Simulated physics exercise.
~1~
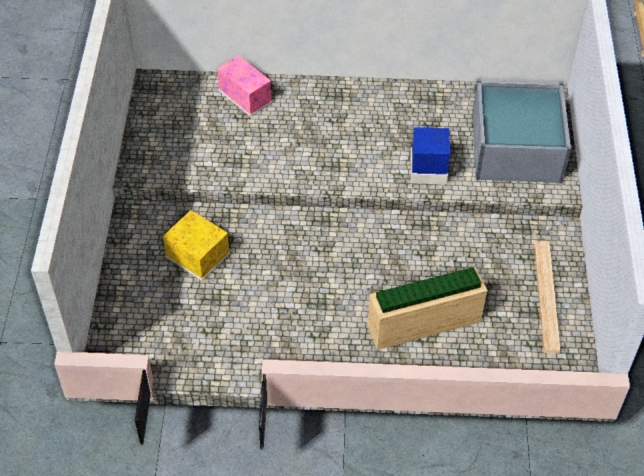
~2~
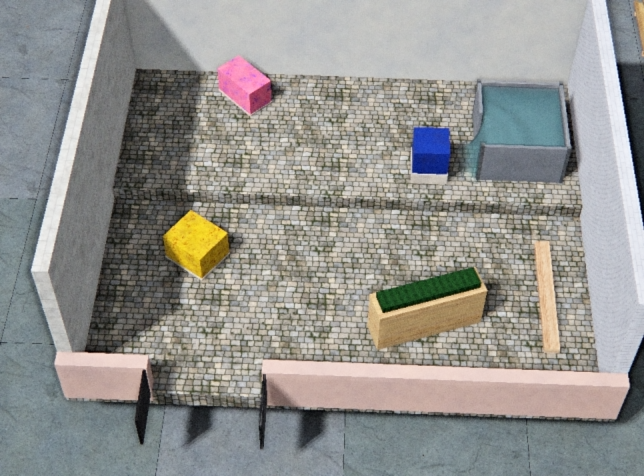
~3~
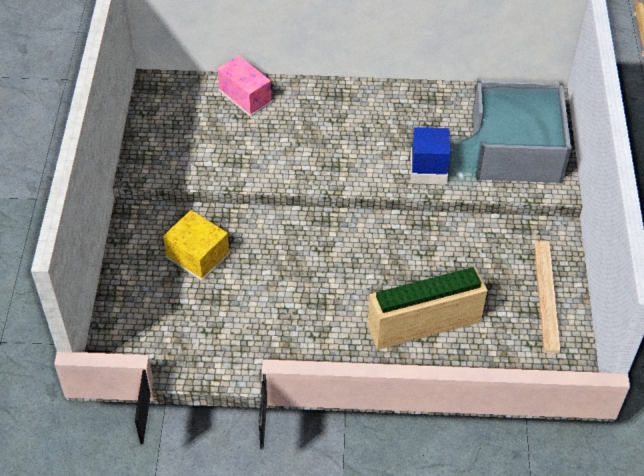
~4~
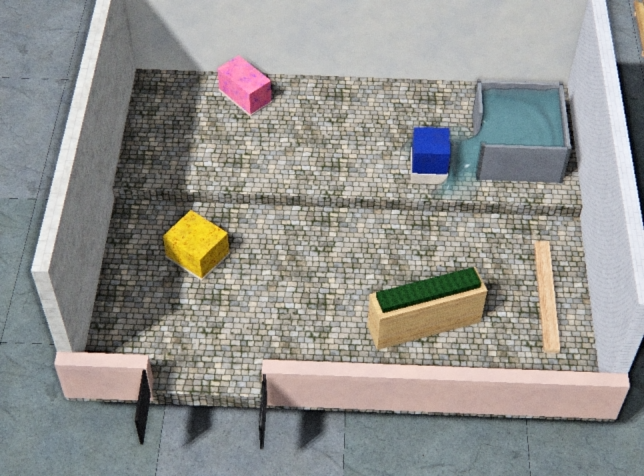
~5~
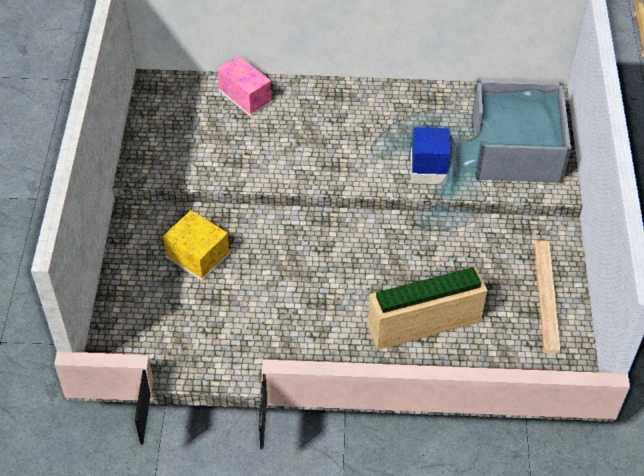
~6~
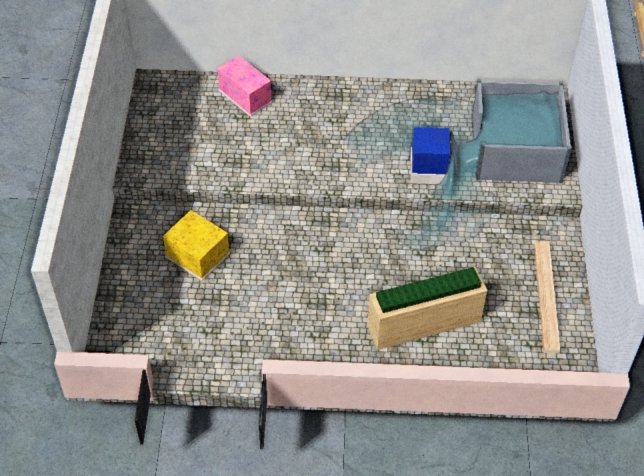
Water pouring from the left side of a grey tank, reaching a blue crate and spreading left across the cobbled upper level.
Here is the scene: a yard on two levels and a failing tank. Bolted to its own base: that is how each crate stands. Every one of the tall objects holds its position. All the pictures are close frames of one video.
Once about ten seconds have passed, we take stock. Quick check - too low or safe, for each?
Blue crate too low; pink crate too low; yellow crate too low.
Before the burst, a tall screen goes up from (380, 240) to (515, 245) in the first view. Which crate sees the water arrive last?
It's the yellow one.
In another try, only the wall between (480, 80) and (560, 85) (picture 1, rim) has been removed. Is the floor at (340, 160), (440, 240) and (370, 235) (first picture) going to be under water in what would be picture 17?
In sequence: Inundated, untouched, untouched.
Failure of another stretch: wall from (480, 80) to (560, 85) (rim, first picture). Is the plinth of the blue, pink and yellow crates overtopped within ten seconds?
Blue stays untouched, pink gets drenched, yellow gets drenched.
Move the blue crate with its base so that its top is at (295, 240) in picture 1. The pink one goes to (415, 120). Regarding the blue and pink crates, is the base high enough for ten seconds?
Note: Blue crate untouched, pink crate flooded.
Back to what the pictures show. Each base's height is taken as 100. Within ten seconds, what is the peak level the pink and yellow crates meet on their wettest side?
The first comes to 620 per cent and the second to 210 per cent.
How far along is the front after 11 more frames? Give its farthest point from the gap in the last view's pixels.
My guess is roughly (200, 77).
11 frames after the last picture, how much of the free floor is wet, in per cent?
Near 35 in a hundred.
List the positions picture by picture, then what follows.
The water tank at (523, 117) is whole and still, in the first picture.
Water pours out at (480, 151) and has run to (476, 181), in the second picture.
Water pours out at (480, 152) and has run to a hidden place, in the third picture.
The front is at (406, 149), out from the gap at (480, 153), in the fourth picture.
Water pours out at (480, 153) and has run to (377, 146), in the fifth picture.
The front is at (348, 142), out from the gap at (480, 153), in the sixth picture.
A moment on, water covers 25 % of the floor; the blue crate water round its plinth, the pink crate water round its plinth, the yellow crate not reached.
Next, water covers 35 % of the floor; the blue crate water round its plinth, the pink crate water round its plinth, the yellow crate not reached.
Then, water covers 50 % of the floor; the blue crate water round its plinth, the pink crate water round its plinth, the yellow crate not reached.
Later, water covers 80 % of the floor; the blue crate water round its plinth, the pink crate water round its plinth, the yellow crate water round its plinth.
In the end, water covers 90 % of the floor; the blue crate was topped, the pink crate was topped, the yellow crate was topped.
